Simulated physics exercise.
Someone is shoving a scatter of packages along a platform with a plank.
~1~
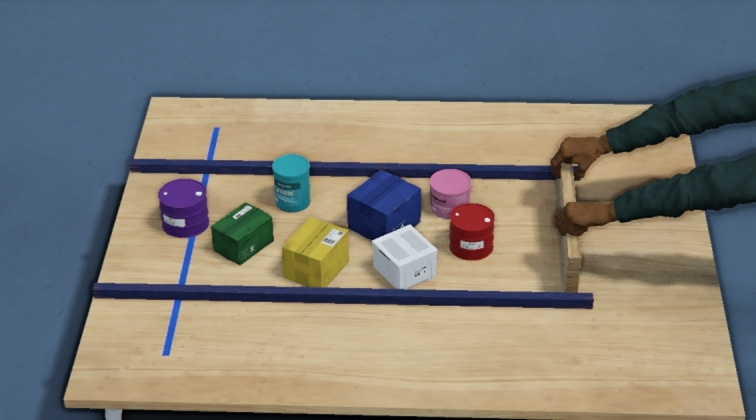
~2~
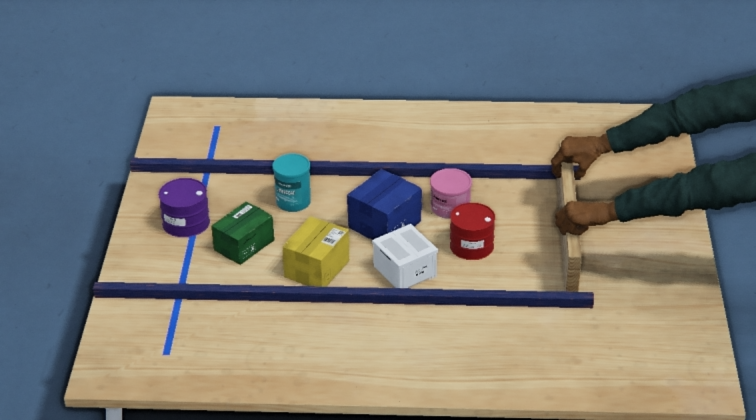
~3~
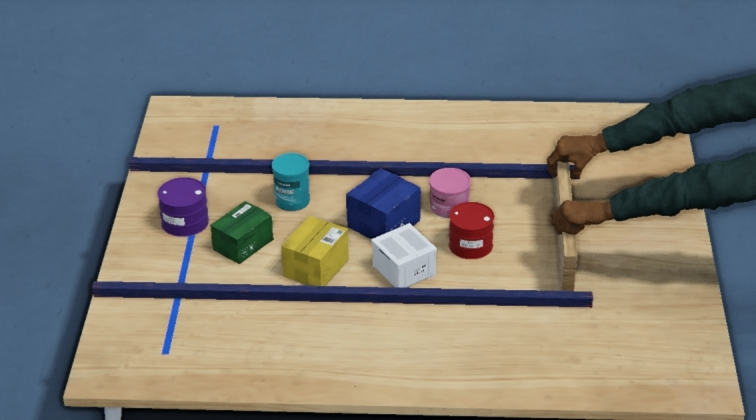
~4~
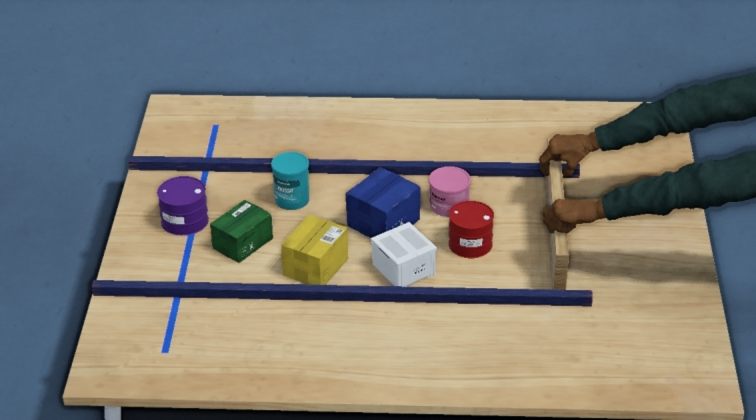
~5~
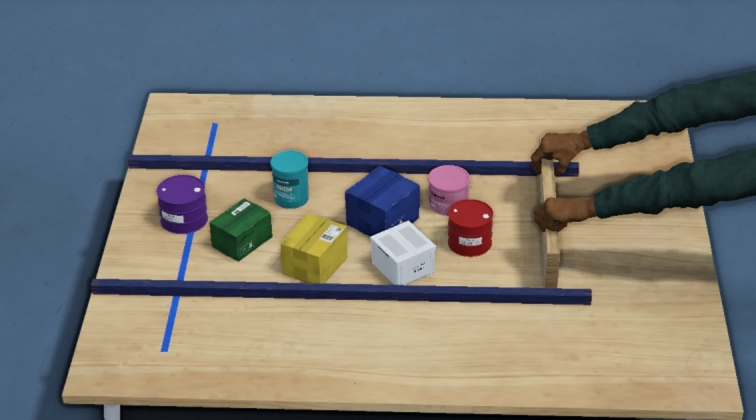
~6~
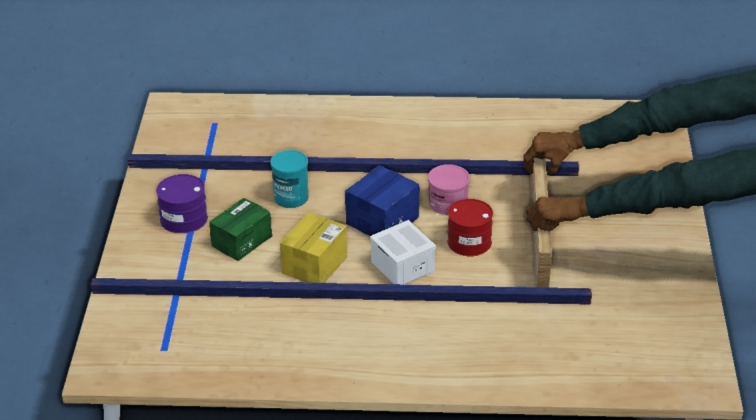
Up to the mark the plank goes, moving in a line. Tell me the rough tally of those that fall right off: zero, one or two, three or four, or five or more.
Tally: One or two.
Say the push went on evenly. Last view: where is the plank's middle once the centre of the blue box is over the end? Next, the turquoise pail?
The middle is at (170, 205) when it's the blue box, and at (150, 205) when it's the turquoise pail.
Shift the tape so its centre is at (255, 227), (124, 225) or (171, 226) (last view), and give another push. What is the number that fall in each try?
Tallies in the order asked: 0, 8, 3.
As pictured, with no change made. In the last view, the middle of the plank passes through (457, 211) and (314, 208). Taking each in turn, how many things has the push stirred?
First 2, then 7.
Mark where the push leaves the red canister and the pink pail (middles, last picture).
The red canister ends at (166, 226) and the pink pail at (177, 186).
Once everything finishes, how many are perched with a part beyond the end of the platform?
It would come to 2.
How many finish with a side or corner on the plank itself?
Count: 3.
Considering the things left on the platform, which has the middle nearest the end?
The one is the yellow box.
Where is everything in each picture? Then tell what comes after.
In the first frame, purple canister (184, 208); green parcel (243, 234); turquoise pail (292, 184); plank (568, 217); tape (194, 231).
In the second frame, green parcel (243, 233); yellow box (316, 253).
In the third frame, turquoise pail (292, 182); red canister (471, 230).
In the fourth frame, purple canister (183, 206); white tote (404, 256).
In the fifth frame, green parcel (241, 230); pink pail (449, 191).
In the sixth frame, purple canister (182, 204); green parcel (241, 229); turquoise pail (290, 179); plank (540, 212); tape (192, 226).
Soon after, none off yet; purple canister at rest near (182, 204); green parcel at rest near (241, 229); turquoise pail at rest near (290, 179).
Then, none off yet; purple canister at rest near (182, 204); green parcel moved a little near (236, 228); turquoise pail moved a little near (276, 173).
Further on, none off yet; purple canister moved about its own width near (143, 199); green parcel moved well along near (158, 226); turquoise pail moved well along near (218, 163).
At rest, the number that fall off is one or two; fallen, green parcel and purple canister.
